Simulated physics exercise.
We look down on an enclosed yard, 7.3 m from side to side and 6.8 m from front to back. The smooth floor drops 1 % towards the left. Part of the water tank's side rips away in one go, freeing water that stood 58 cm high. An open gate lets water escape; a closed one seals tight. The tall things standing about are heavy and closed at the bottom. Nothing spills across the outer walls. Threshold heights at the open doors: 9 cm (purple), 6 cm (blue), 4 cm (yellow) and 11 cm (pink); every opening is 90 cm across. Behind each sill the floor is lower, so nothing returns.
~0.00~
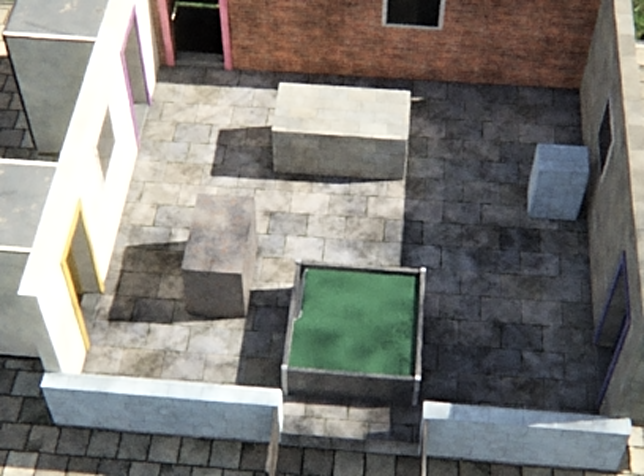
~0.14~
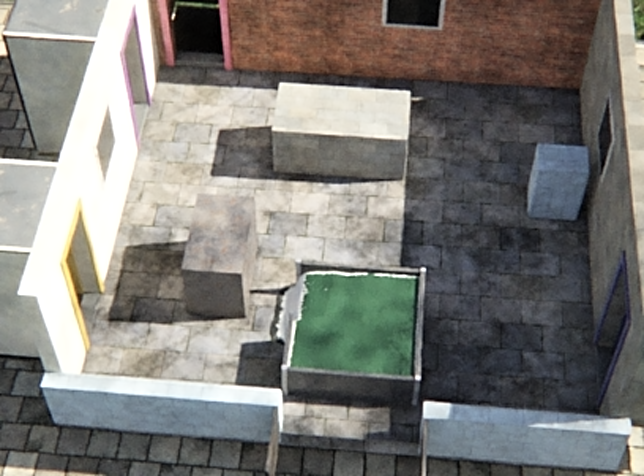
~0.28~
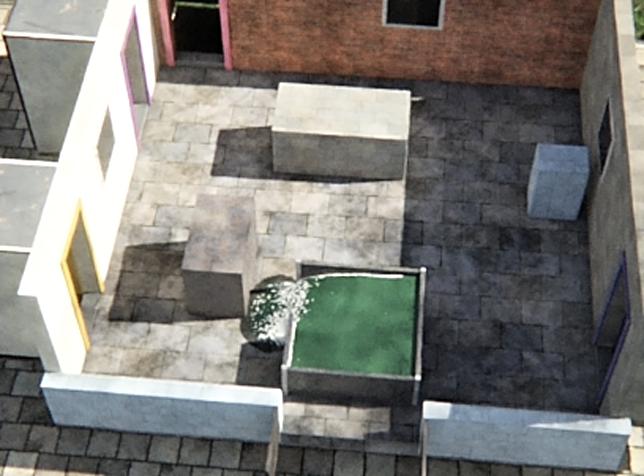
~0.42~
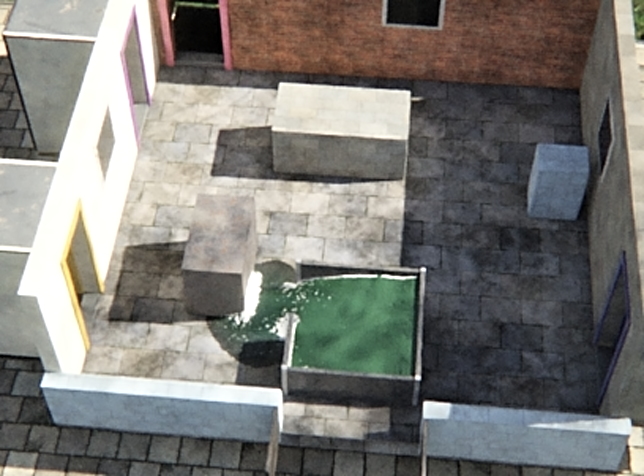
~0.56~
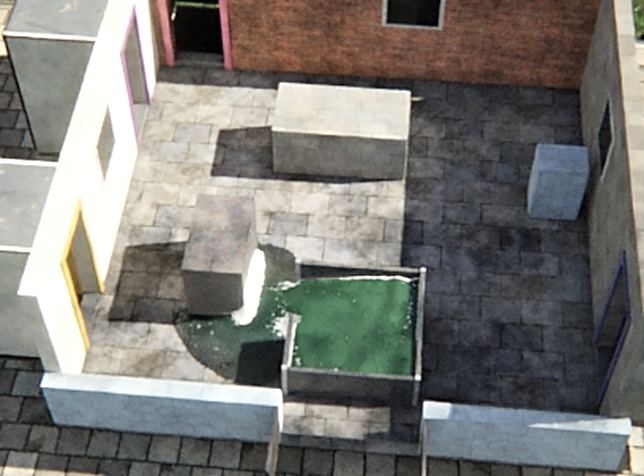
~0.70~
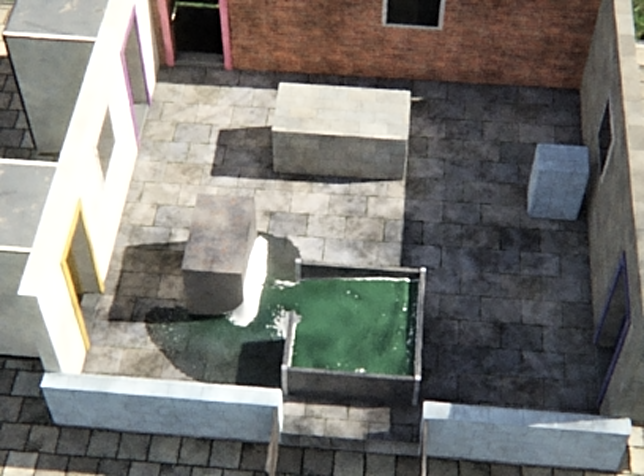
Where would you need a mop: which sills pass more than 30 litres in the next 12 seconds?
The water let in: At the purple door it does not reach the limit; at the blue door it does not reach the limit; at the yellow door it passes the limit; at the pink door it stays under the limit.
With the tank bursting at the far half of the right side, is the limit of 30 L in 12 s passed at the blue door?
Against that limit: Blue over.
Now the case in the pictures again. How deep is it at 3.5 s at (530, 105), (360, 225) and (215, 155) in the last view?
In that order: 0, 1 and 3 cm.
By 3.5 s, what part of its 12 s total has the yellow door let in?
About 35 per cent.
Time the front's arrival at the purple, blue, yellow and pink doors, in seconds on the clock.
Arrival: Purple 3.6 s, blue 6.0 s, yellow 1.0 s, pink 3.0 s.
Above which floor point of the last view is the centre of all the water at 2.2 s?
Around (301, 322).
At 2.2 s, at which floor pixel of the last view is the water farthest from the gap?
Around (246, 104).
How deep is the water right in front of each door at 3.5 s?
In cm: Purple 0, blue 0, yellow 7, pink 6.
After 1.4 s water covers 15 % of the floor and is deepest (46 cm) near (257, 307); purple door not reached, blue door not reached, yellow door 5 cm at the sill, 3 L in, pink door not reached.
After 2.2 s water covers 25 % of the floor and is deepest (34 cm) near (257, 307); purple door not reached, blue door not reached, yellow door 8 cm at the sill, 12 L in, pink door not reached.
After 3.5 s water covers 40 % of the floor and is deepest (26 cm) near (257, 307); purple door not reached, blue door not reached, yellow door 7 cm at the sill, 32 L in, pink door 6 cm at the sill, 0 L in.
After 7.0 s water covers 70 % of the floor and is deepest (14 cm) near (257, 307); purple door 7 cm at the sill, 0 L in, blue door 2 cm at the sill, 0 L in, yellow door 7 cm at the sill, 66 L in, pink door 11 cm at the sill, 0 L in.
After 12.0 s water covers 90 % of the floor and is deepest (8 cm) near (122, 212); purple door 7 cm at the sill, 2 L in, blue door 1 cm at the sill, 0 L in, yellow door 5 cm at the sill, 91 L in, pink door 6 cm at the sill, 1 L in.
